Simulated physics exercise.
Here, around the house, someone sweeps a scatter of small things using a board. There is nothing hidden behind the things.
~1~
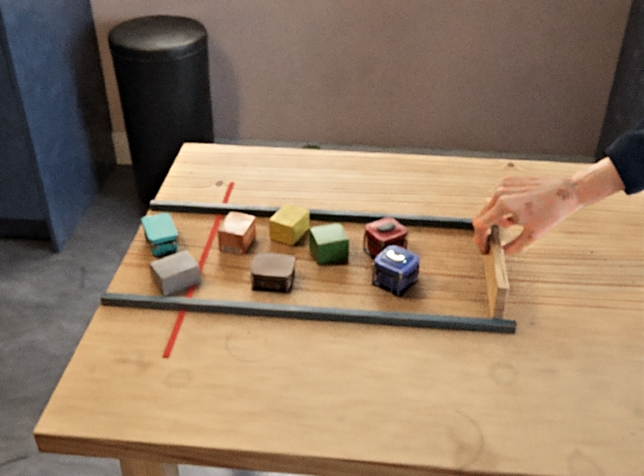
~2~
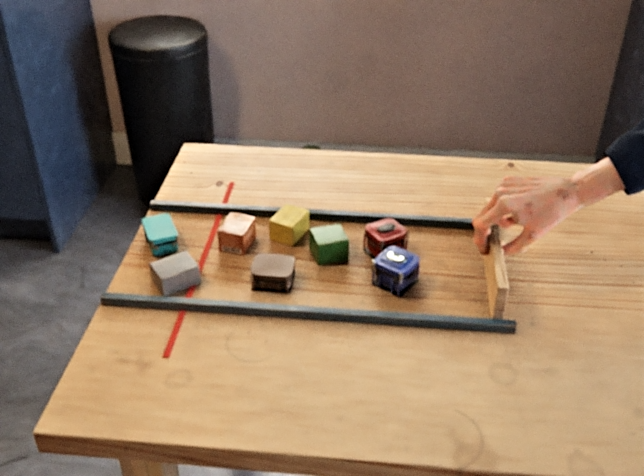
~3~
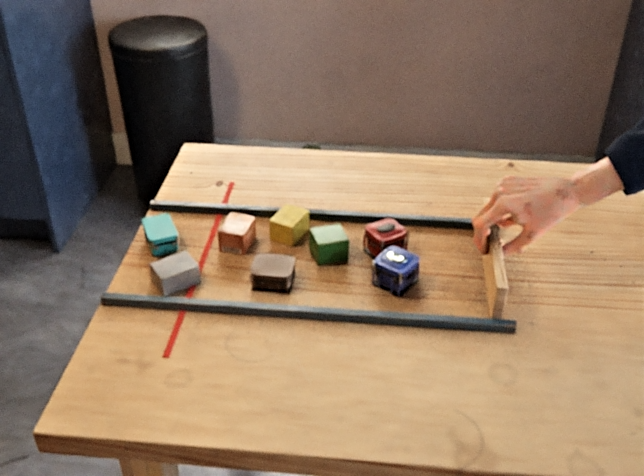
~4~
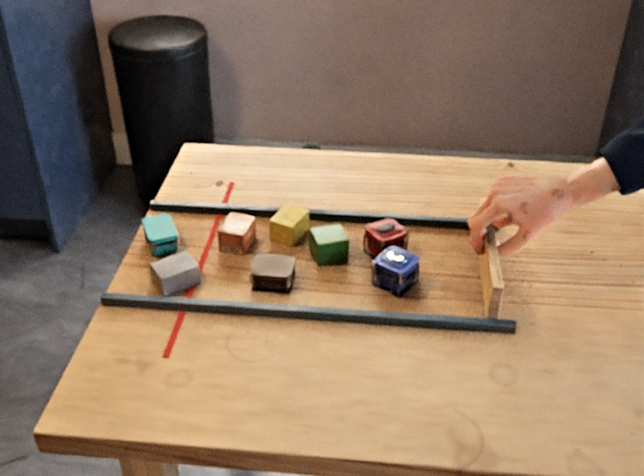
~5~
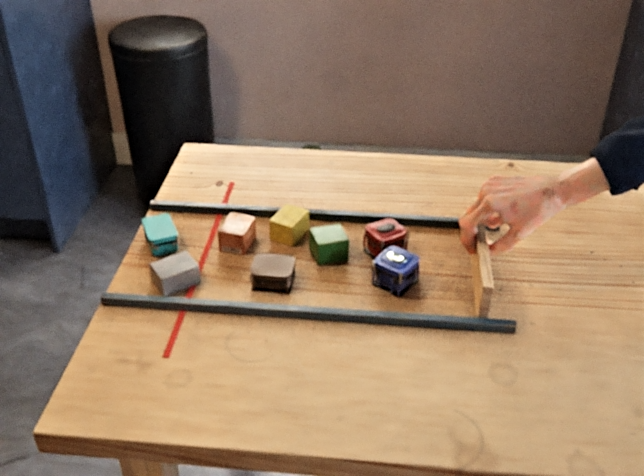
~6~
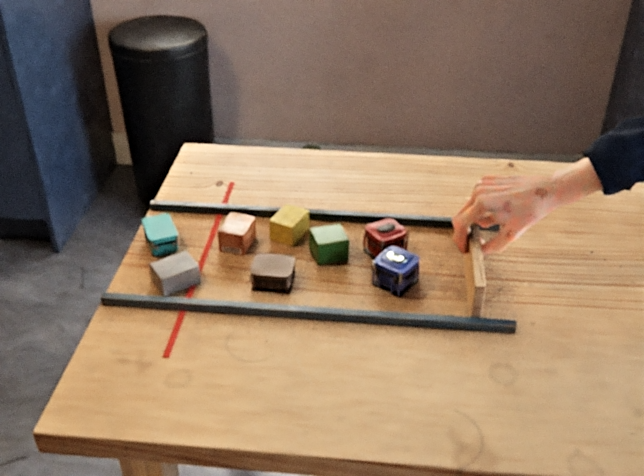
A light wooden table fills the view from above at an angle, with a black bin behind it. Between two dark rails lie small blocks, turquoise and grey at the left by a slanting red line, then orange, yellow, brown, green, red and blue. At the right, a hand holding an upright wooden board slides it slightly left, while the blocks and the camera stay still.
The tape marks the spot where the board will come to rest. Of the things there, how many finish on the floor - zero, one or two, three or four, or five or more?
One or two finish on the floor.
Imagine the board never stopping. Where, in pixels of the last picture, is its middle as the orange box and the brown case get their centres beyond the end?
The orange box puts it at (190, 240), the brown case at (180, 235).
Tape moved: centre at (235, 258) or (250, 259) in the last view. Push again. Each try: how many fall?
0 and 0 down on the floor.
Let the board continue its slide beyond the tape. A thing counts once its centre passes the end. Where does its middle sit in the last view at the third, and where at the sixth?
Its middle is near (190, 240) and then near (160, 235).
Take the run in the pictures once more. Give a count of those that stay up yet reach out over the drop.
1 overhanging.
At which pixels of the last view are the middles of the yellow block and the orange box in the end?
In the last picture the first middle sits at (172, 213) and the other at (146, 229).
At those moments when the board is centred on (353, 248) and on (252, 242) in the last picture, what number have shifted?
First position 3; second position 8.
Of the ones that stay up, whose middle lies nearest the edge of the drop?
That's the orange box.
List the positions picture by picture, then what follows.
The first picture shows turquoise case (161, 235); grey block (175, 273); orange box (237, 234); board (493, 256); tape (204, 256).
The second picture shows grey block (175, 273); yellow block (289, 225).
The third picture shows orange box (237, 234); red case (385, 240).
The fourth picture shows turquoise case (161, 235); board (489, 256).
The fifth picture shows grey block (175, 273); brown case (273, 274).
The sixth picture shows turquoise case (161, 235); grey block (175, 273); orange box (237, 234); board (473, 255); tape (204, 256).
A little later, none off yet; turquoise case at rest near (161, 235); grey block at rest near (175, 273); orange box at rest near (237, 234).
When it is over, the number that fall off is one or two; down, grey block and turquoise case.
